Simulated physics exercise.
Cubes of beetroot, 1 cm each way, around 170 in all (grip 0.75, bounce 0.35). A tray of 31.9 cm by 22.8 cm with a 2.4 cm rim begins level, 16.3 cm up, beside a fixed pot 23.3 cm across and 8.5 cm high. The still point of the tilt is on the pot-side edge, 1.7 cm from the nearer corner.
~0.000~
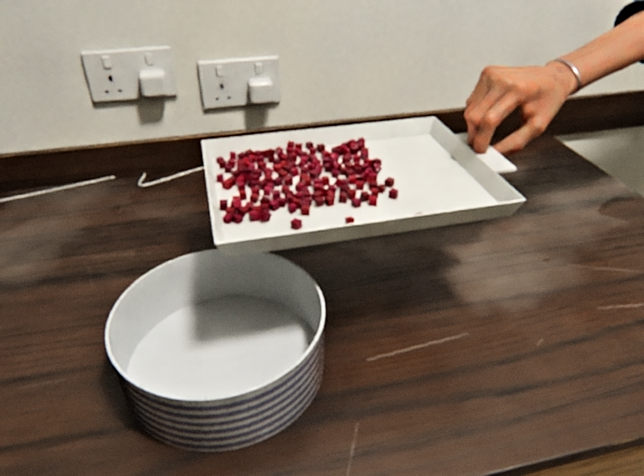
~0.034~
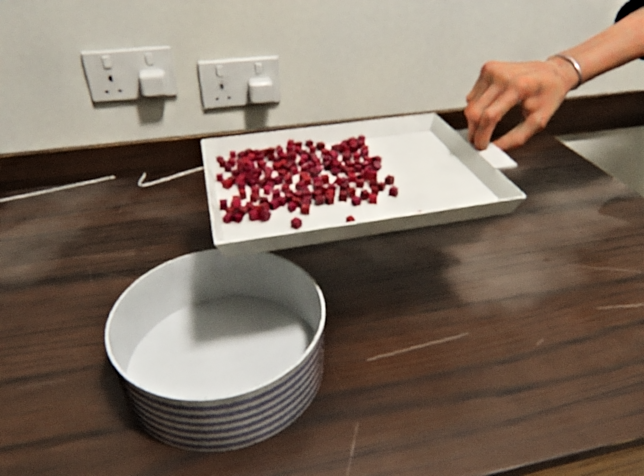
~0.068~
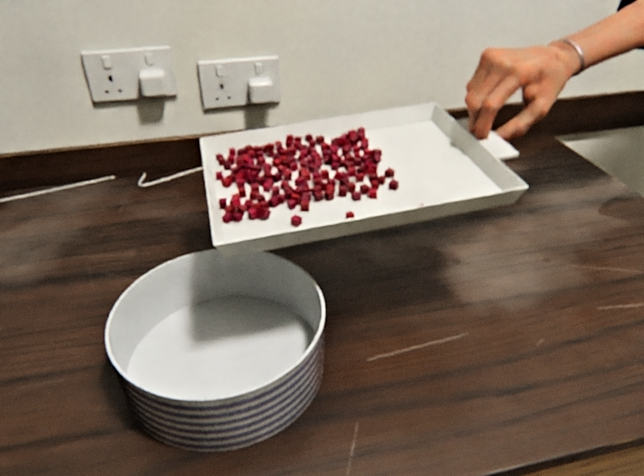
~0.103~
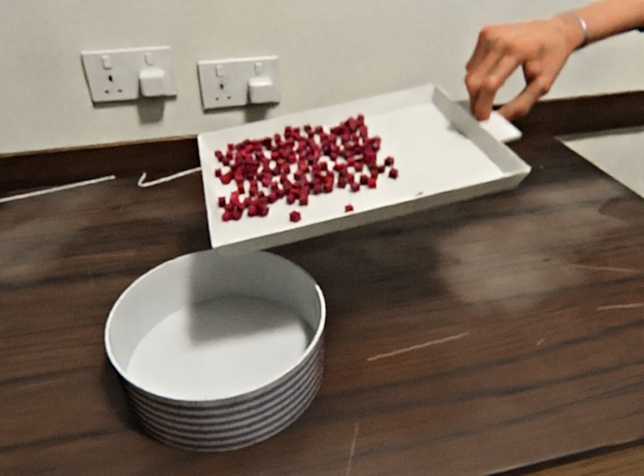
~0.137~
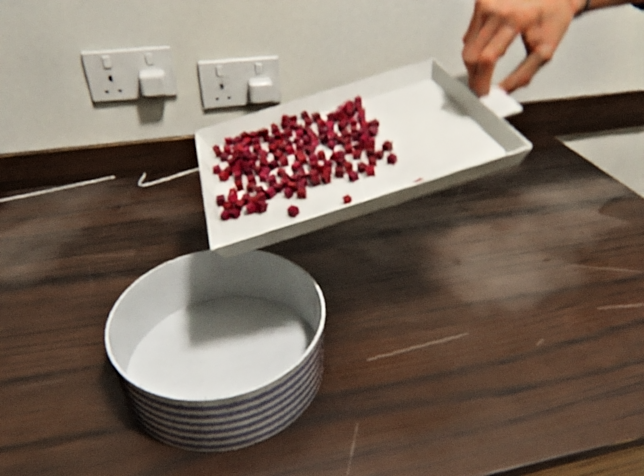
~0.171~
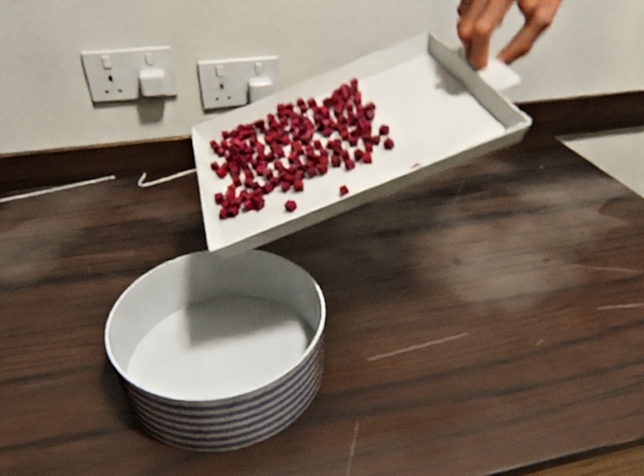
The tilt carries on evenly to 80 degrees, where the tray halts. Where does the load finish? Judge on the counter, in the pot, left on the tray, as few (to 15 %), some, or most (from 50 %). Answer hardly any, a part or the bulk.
Counter a part, pot the bulk, tray hardly any.
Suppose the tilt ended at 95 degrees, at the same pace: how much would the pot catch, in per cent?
It would be near 70 per cent.
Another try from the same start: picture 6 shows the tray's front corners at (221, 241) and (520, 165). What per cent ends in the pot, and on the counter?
Pot 90, counter 0.
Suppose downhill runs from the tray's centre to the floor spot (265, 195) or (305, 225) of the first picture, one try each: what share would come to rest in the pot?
Some 25 and 85 per cent.
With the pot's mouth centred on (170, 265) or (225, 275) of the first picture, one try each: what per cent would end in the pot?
About 75 and 60 per cent.
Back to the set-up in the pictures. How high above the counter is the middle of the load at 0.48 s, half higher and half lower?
About 24 cm.
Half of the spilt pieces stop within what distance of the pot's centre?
Some 26 cm.
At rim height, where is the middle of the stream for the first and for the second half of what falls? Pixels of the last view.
First near (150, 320), later near (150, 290).
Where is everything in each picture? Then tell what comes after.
The first picture shows tray tilt 0 degrees, front corners at (223, 238) and (515, 197); middle of the pieces at (304, 178); pot at (218, 311).
The second picture shows tray tilt 1 degrees, front corners at (223, 238) and (516, 194); middle of the pieces at (304, 177).
The third picture shows tray tilt 3 degrees, front corners at (222, 238) and (517, 184), lowest corner left front; middle of the pieces at (303, 173).
The fourth picture shows tray tilt 8 degrees, front corners at (221, 239) and (519, 167), lowest corner left front; middle of the pieces at (302, 165).
The fifth picture shows tray tilt 13 degrees, front corners at (219, 241) and (520, 144), lowest corner left front; middle of the pieces at (300, 156).
The sixth picture shows tray tilt 19 degrees, front corners at (217, 243) and (519, 121), lowest corner left front; middle of the pieces at (296, 146); pot at (218, 311). The tray's pace is about 170 degrees a second.
After 0.36 s, tilt 51 degrees; the tray holds 100 %, the pot 0 %.
After 0.48 s, tilt 72 degrees; the tray holds 100 %, the pot 0 %.
After 0.74 s, tilt 80 degrees; the tray holds 15 %, the pot 55 %.
At rest (2.1 s), counter 25 %, pot 70 %, tray 5 %.
